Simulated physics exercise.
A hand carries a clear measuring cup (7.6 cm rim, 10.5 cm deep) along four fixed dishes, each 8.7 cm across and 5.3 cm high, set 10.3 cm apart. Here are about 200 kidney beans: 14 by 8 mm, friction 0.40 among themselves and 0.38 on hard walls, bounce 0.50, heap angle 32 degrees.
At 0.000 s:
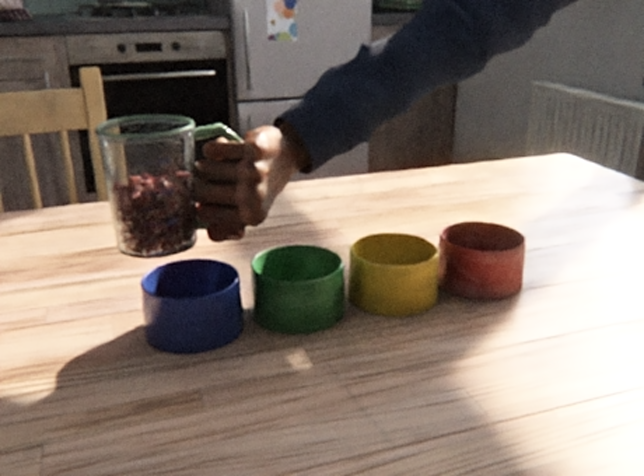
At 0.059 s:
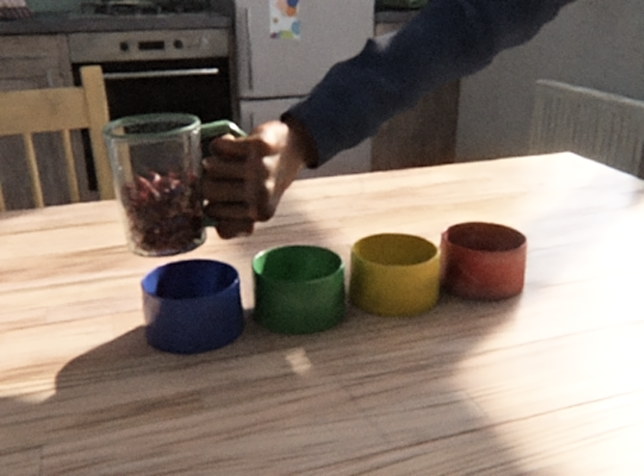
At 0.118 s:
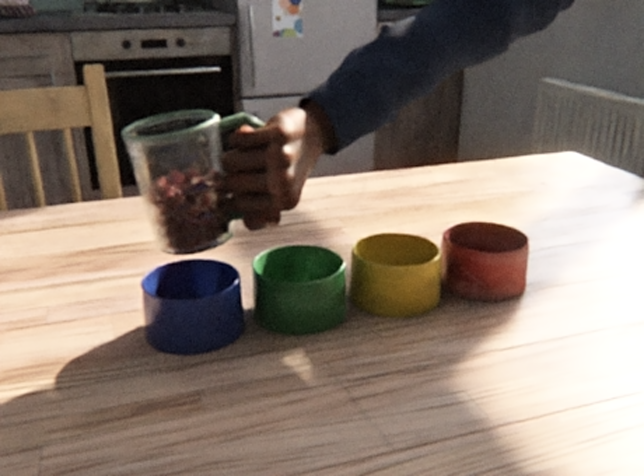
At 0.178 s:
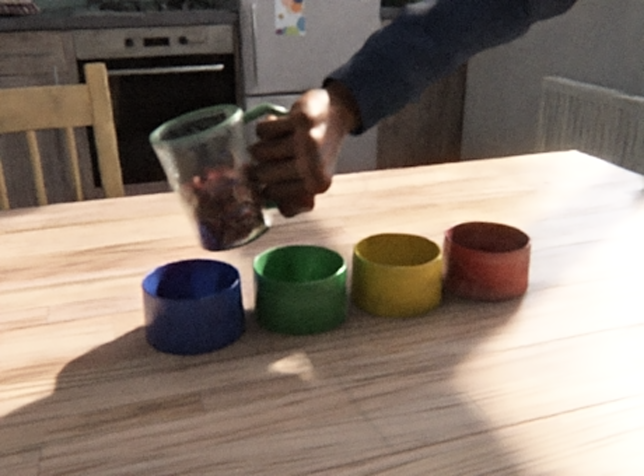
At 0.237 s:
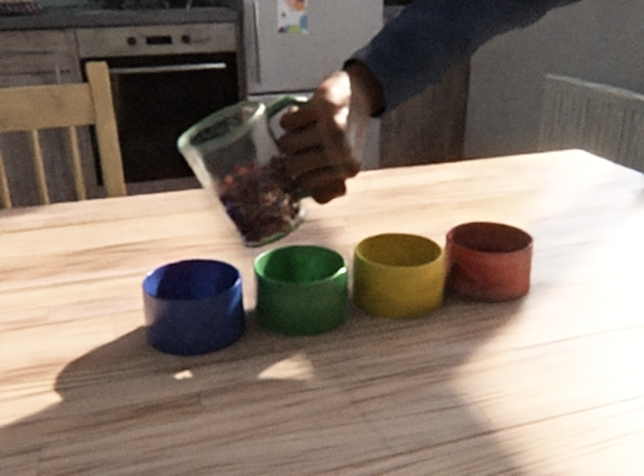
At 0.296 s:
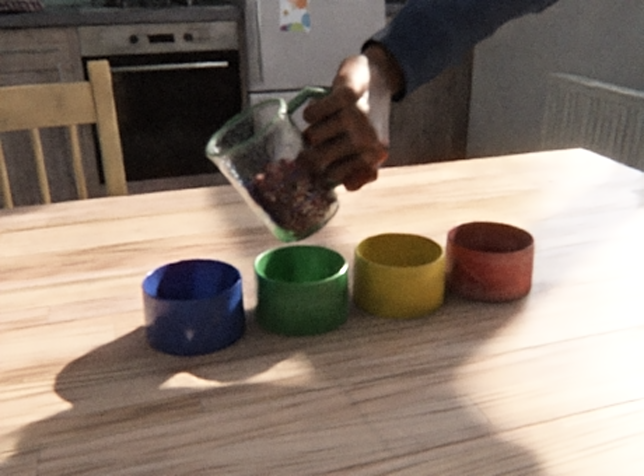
In a kitchen, a hand holds a clear cup of dark reddish beans by its handle above a wooden table, near a row of blue, green, yellow and red dishes. The arm moves the cup rightward from above the blue dish toward the green one, steadily tilting it to the left.
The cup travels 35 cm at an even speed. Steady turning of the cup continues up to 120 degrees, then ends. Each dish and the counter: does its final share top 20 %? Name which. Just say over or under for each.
As I see it, red dish: It will keep more than a fifth; blue dish: It will keep a fifth or less; green dish: It will keep a fifth or less; yellow dish: It will keep a fifth or less; counter: It will keep more than a fifth.
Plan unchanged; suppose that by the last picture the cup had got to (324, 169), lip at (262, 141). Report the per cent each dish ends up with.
Per cent kept: Red 40, blue 0, green 0, yellow 20.
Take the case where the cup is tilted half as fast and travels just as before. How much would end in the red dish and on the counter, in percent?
Shares: Red 40, counter 50.
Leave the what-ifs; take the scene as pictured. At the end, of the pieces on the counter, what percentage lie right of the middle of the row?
Share: About 100 in a hundred.
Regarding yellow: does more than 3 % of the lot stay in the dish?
Result for yellow: Yes, it does.
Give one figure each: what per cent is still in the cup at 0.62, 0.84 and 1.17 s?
Series: 100 / 100 / 40 per cent.
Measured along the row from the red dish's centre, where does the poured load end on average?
Some 5 cm in the -x direction.
Then, at 0.62 s, tilt 75 degrees; cup holds 100 %.
After 0.84 s, tilt 104 degrees; cup holds 100 %.
Then, at 1.17 s, tilt 120 degrees; cup holds 40 %, red 30 %, yellow 5 %.
By 2.4 s all is still; red 40 %, blue 0 %, green 0 %, yellow 15 %, counter 50 %.
